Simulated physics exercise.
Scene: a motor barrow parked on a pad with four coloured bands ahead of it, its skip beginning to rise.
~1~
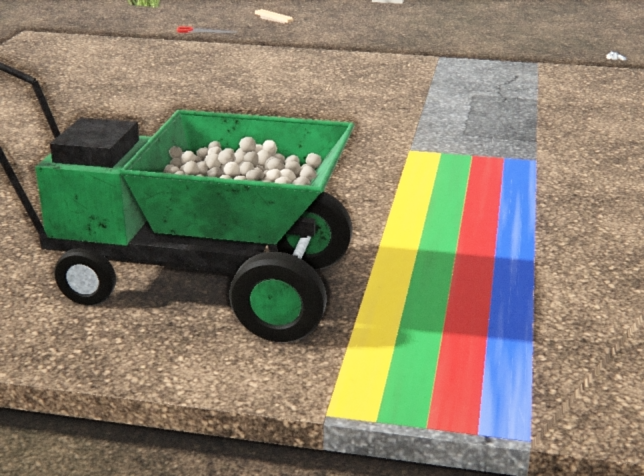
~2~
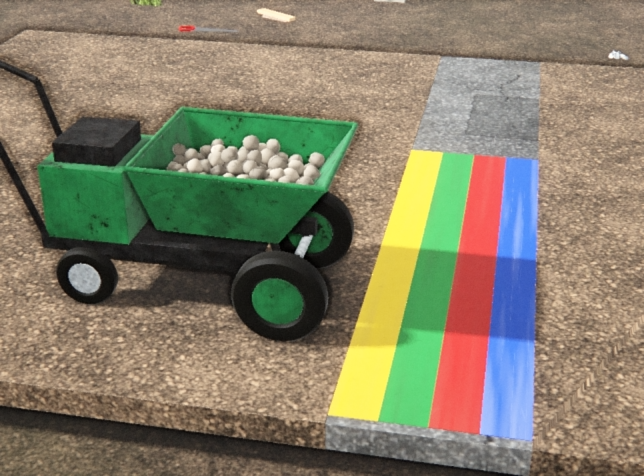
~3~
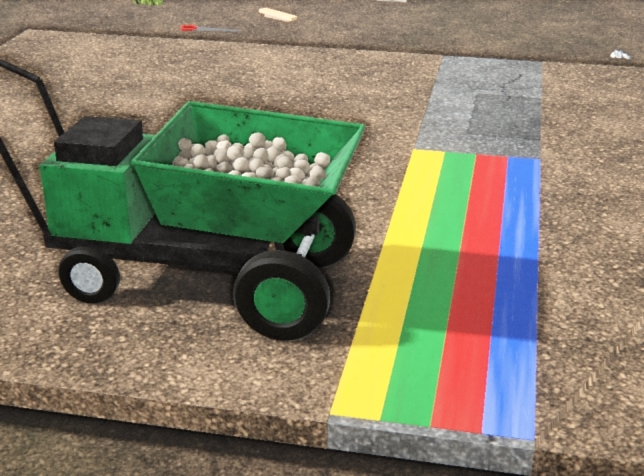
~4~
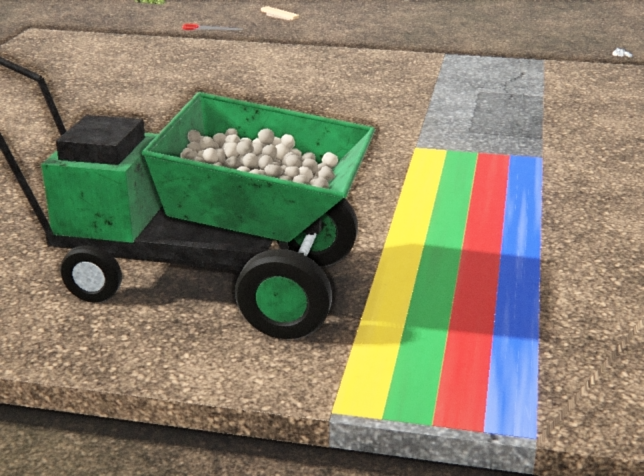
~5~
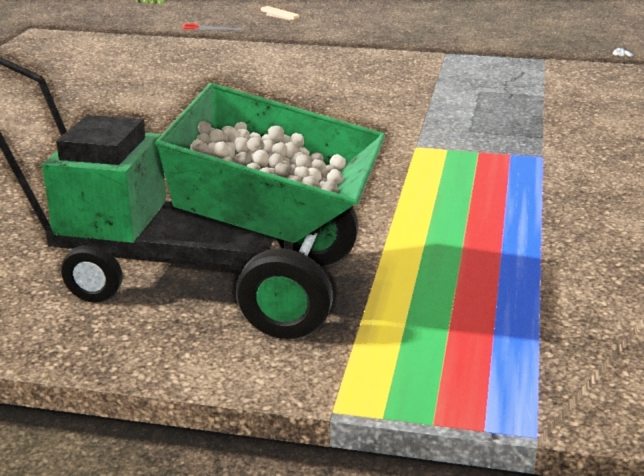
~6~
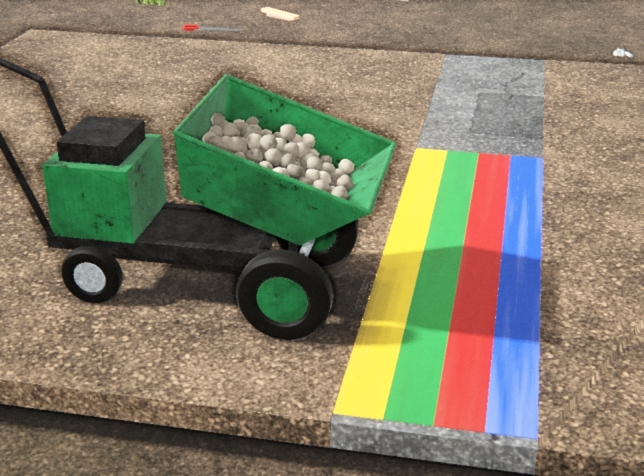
A green skip filled with pale, rounded pebbles sits nearly level on a parked motor barrow, then begins to rise at its left end. It tilts gradually toward the yellow, green, red and blue bands on the right, ending clearly slanted with the pebbles still inside, while the wheels stay in place.
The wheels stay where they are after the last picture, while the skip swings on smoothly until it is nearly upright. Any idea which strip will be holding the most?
Most likely the red strip.
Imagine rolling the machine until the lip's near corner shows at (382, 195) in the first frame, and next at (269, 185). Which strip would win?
At the first spot blue, at the second that green strip.
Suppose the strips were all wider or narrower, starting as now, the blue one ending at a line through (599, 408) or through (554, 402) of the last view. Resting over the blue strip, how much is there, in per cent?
Shares in order: Close to 10 %; close to 20 %.
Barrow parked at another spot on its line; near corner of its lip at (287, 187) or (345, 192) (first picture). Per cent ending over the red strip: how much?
Roughly 20 and 30 percent respectively.
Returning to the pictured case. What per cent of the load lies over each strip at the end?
Yellow strip about 0 per cent, green strip about 15 per cent, red strip about 35 per cent, blue strip about 25 per cent.
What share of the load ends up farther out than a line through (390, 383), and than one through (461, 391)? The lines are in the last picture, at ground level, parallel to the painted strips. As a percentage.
That's 90 per cent for the first and 50 per cent for the second.
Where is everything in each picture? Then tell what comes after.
Lip of the skip at (321, 190), level; top of the load at (232, 170), river pebbles; yellow strip at (362, 378); green strip at (410, 383); red strip at (458, 389); blue strip at (507, 395), in the first frame.
Lip of the skip at (325, 190), level; top of the load at (248, 167), in the second frame.
Lip of the skip at (333, 192), tipped barely; top of the load at (223, 157), in the third frame.
Lip of the skip at (344, 195), tipped a little; top of the load at (219, 160), in the fourth frame.
Lip of the skip at (356, 202), tipped a little; top of the load at (229, 154), in the fifth frame.
Lip of the skip at (369, 212), tipped clearly; top of the load at (226, 142); yellow strip at (369, 375); green strip at (416, 381); red strip at (464, 387); blue strip at (514, 393), in the sixth frame.
Soon after the last picture, skip tipped steeply; all in the skip.
A little later, skip tipped right over; most in the skip; a small part over the green strip; about a quarter over the red strip.
Later still, skip tipped right over; about a quarter in the skip; a small part over the green strip; about a third over the red strip; about a quarter over the blue strip; a small part off the paint.
At rest, skip tipped right over; a small part in the skip; none over the yellow strip; about a quarter over the green strip; about a third over the red strip; about a quarter over the blue strip; a small part off the paint.
